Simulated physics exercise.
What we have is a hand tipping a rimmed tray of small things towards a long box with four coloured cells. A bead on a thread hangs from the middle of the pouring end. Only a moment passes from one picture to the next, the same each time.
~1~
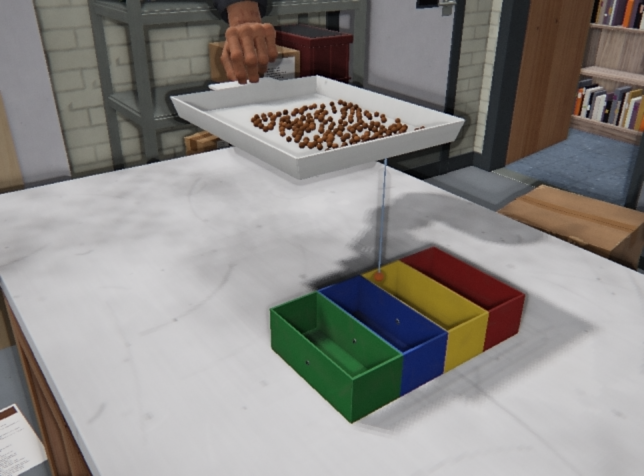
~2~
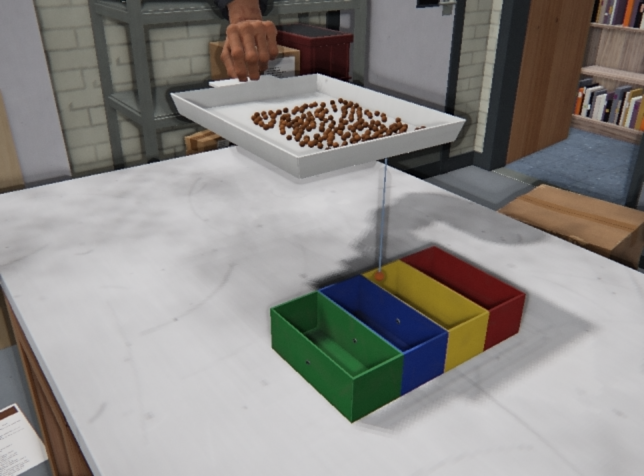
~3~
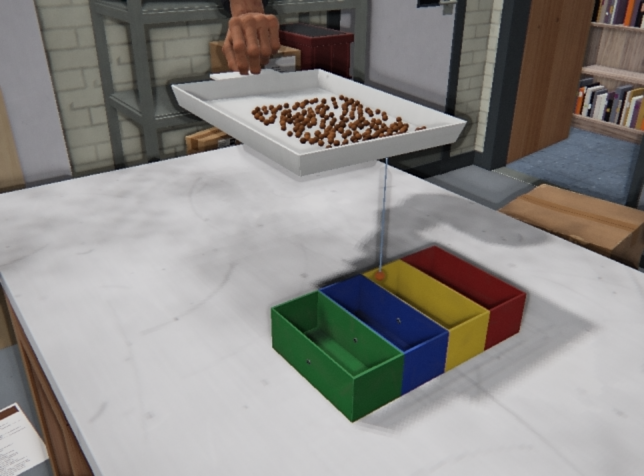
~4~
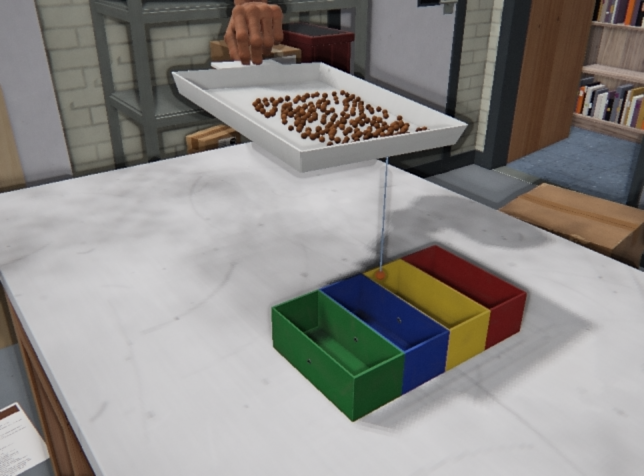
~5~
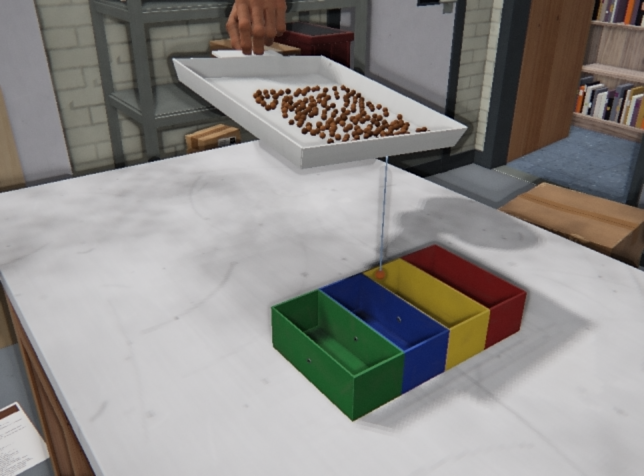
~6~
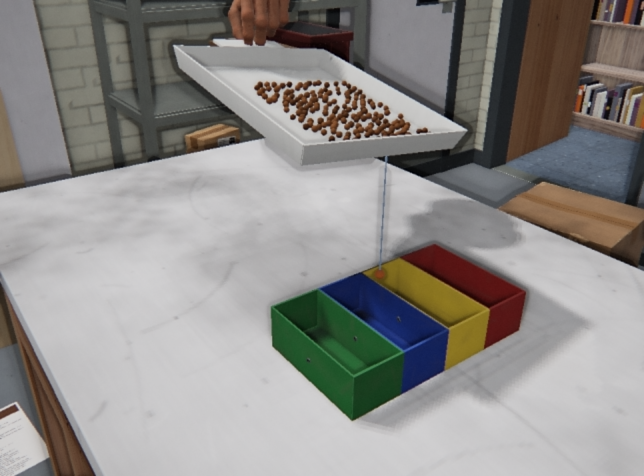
Above a white marble table, a hand slowly tilts a tray of small brown balls.
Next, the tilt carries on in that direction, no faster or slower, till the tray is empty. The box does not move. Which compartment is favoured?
The red one ends fullest.
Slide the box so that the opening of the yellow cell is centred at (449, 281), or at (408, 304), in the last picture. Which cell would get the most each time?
At the first place the cell in yellow, at the second the cell in red.
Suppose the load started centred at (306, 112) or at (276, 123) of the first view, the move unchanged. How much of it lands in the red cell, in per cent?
In turn 90 and 90 in a hundred.
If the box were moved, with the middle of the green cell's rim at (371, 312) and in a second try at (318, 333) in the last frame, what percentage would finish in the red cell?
First some 20, then 70 per cent.
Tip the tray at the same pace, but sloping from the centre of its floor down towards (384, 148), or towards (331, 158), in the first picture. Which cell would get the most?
One: The red cell. Two: The green one.
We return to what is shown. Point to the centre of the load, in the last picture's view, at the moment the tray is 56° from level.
Close to (408, 129).
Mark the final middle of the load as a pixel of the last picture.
Close to (448, 299).
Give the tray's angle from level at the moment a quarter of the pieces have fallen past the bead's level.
At about 90°.
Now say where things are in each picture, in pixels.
Corners of the pouring end (299, 155) and (456, 119), level; middle of the load (341, 127), cereal balls; bead on its thread (379, 277); green cell (377, 384); blue cell (424, 360); yellow cell (466, 338); red cell (504, 319), in the first frame.
Corners of the pouring end (300, 154) and (457, 119), level; middle of the load (341, 126), in the second frame.
Corners of the pouring end (301, 151) and (458, 121), tipped barely, lowest at the right corner; middle of the load (342, 123), in the third frame.
Corners of the pouring end (303, 148) and (459, 123), tipped a little, lowest at the right corner; middle of the load (343, 119), in the fourth frame.
Corners of the pouring end (304, 144) and (459, 125), tipped a little, lowest at the right corner; middle of the load (343, 116), in the fifth frame.
Corners of the pouring end (306, 141) and (459, 128), tipped a little, lowest at the right corner; middle of the load (344, 112); green cell (378, 382); blue cell (425, 357); yellow cell (467, 336); red cell (505, 316), in the sixth frame.
Just after the last frame, tray tipped steeply; every one on the tray.
A moment on, tray tipped right over; roughly a quarter on the tray; roughly half in the red cell; roughly a quarter falling or outside the box.
Further on, tray tipped past a quarter turn; almost all in the red cell; about a tenth falling or outside the box.
When it is over, tray tipped past a quarter turn; almost all in the red cell; not one in the green cell; not one in the blue cell; not one in the yellow cell; about a tenth outside the box.
